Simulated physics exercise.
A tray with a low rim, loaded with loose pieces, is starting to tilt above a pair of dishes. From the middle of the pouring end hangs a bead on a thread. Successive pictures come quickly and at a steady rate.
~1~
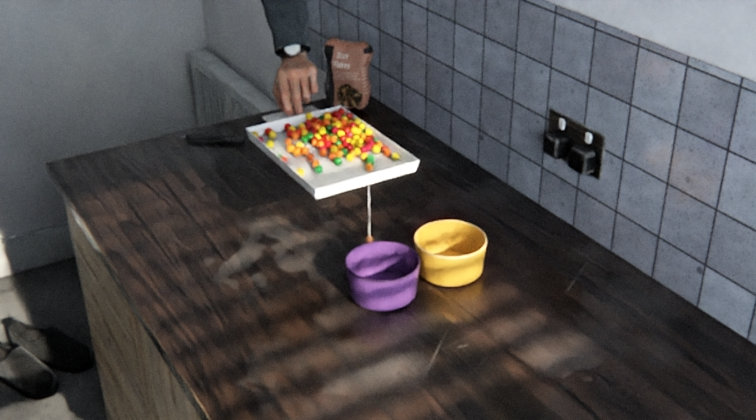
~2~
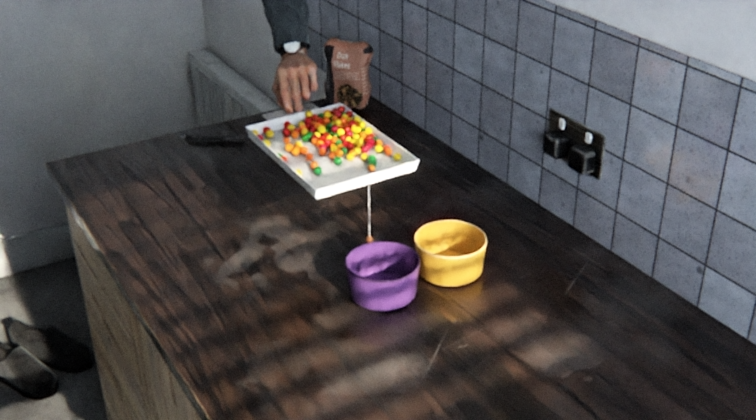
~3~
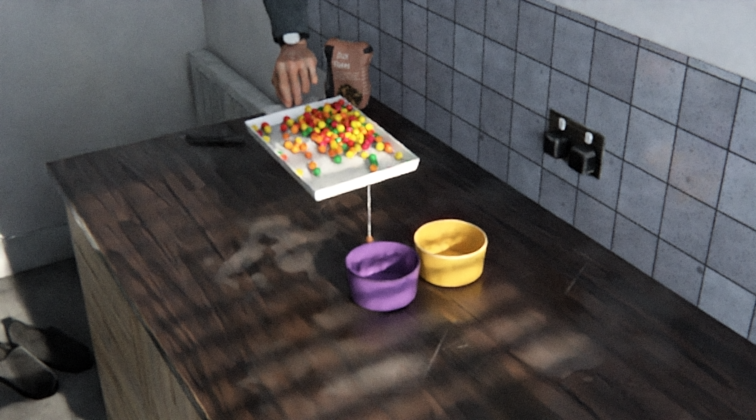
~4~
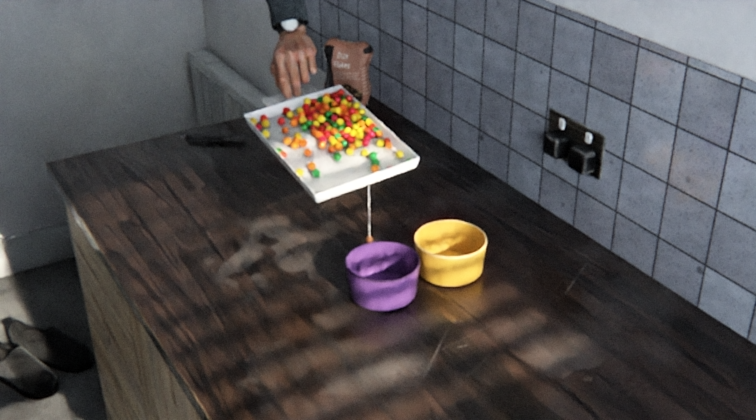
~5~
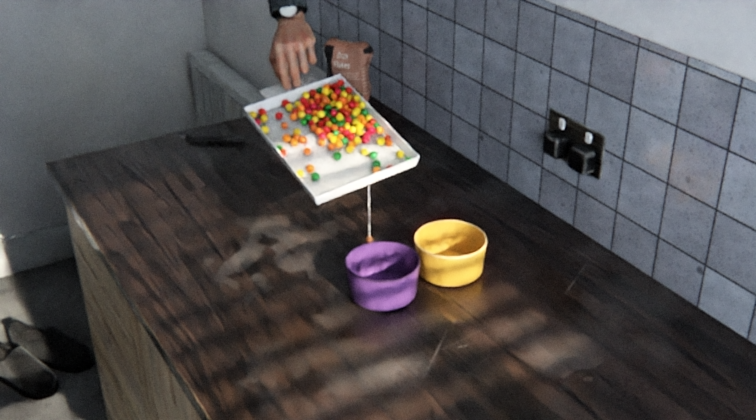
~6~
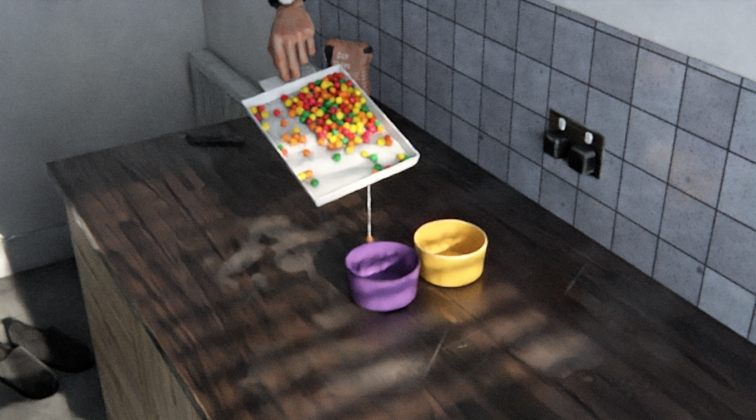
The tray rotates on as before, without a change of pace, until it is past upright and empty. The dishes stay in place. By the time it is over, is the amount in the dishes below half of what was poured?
The catch is going to fall below what is lost.
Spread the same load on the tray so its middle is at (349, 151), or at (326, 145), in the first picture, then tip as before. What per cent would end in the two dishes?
First case: Around 10 %; second case: Around 20 %.
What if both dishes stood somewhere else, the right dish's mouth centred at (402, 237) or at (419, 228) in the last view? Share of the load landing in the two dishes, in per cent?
Approximately 70 percent, followed by approximately 20 percent.
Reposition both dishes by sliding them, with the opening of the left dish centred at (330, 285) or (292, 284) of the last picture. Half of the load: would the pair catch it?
So that's a greater portion the first time round, a greater portion the second.
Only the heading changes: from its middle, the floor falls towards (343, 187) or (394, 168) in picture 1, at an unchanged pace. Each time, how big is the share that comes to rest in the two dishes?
Around 30 percent for the first aim and around 70 percent for the second.
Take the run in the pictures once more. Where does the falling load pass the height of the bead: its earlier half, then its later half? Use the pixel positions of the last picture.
First part (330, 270), rest (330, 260).
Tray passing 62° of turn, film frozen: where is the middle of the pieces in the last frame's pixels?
Around (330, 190).
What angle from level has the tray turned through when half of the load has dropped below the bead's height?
Near 85 degrees.
Shortly afterwards, tray tipped steeply; near two thirds on the tray; only a few in the left dish; a little outside both; near a quarter in the air.
Next, tray tipped right over; a little on the tray; a little in the left dish; near two thirds outside both; a little in the air.
Some moments later, tray tipped past a quarter turn; a little in the left dish; the bulk outside both.
In the end, tray tipped past a quarter turn; a little in the left dish; none at all in the right dish; the bulk outside both.
